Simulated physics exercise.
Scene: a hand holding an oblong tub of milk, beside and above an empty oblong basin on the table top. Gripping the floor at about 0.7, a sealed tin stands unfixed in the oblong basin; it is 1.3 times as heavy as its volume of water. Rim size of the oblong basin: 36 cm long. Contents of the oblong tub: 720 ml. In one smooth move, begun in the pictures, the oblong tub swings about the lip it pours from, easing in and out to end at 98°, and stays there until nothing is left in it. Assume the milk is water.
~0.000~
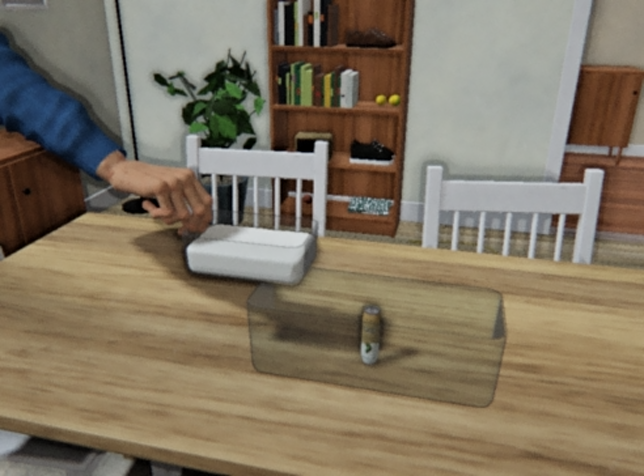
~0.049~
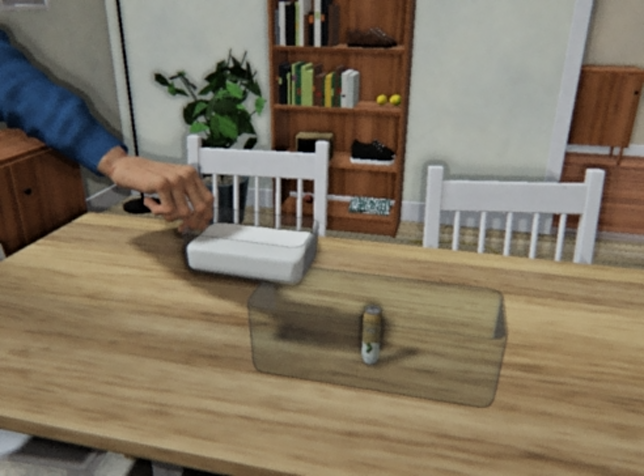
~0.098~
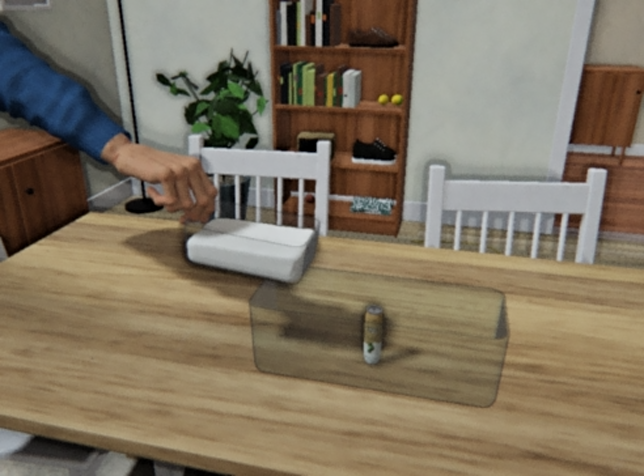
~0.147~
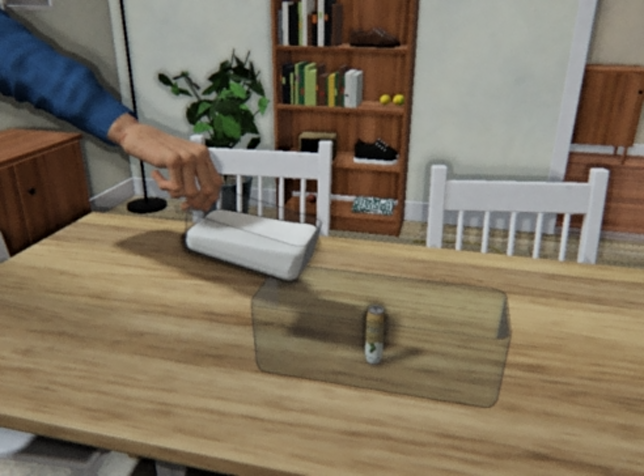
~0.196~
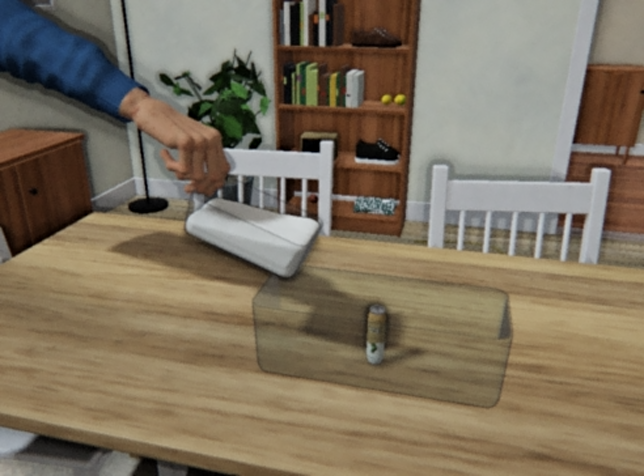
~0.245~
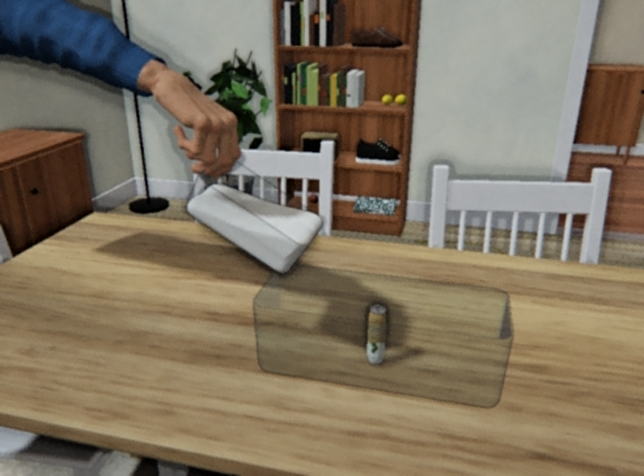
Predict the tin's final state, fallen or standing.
It is left standing.
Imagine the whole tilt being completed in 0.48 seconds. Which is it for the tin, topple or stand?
Holds steady.
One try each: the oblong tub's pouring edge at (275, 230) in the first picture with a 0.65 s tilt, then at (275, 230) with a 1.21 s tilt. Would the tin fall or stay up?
Run one: It tumbles. Run two: It does not tip.
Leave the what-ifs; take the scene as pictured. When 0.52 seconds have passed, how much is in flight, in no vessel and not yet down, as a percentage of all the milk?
I'd say close to 62 per cent.
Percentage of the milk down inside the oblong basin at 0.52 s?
At that time the basin holds about 16 per cent of the liquid.
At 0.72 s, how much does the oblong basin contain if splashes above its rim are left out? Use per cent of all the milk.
My estimate is about 88 percent.
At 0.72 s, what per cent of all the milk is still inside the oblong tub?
2 %.
By 0.52 s the tilt is 88° and 23 per cent is still to pour; the tin stands where it began.
By 0.72 s the tilt is 98° and 2 per cent is still to pour; the tin stands where it began.
By 0.92 s the tilt is 98° and 0 per cent is still to pour; the tin stands where it began.
By 1.15 s the tilt is 98° and 0 per cent is still to pour; the tin stands where it began.
At rest the tin stands where it began.
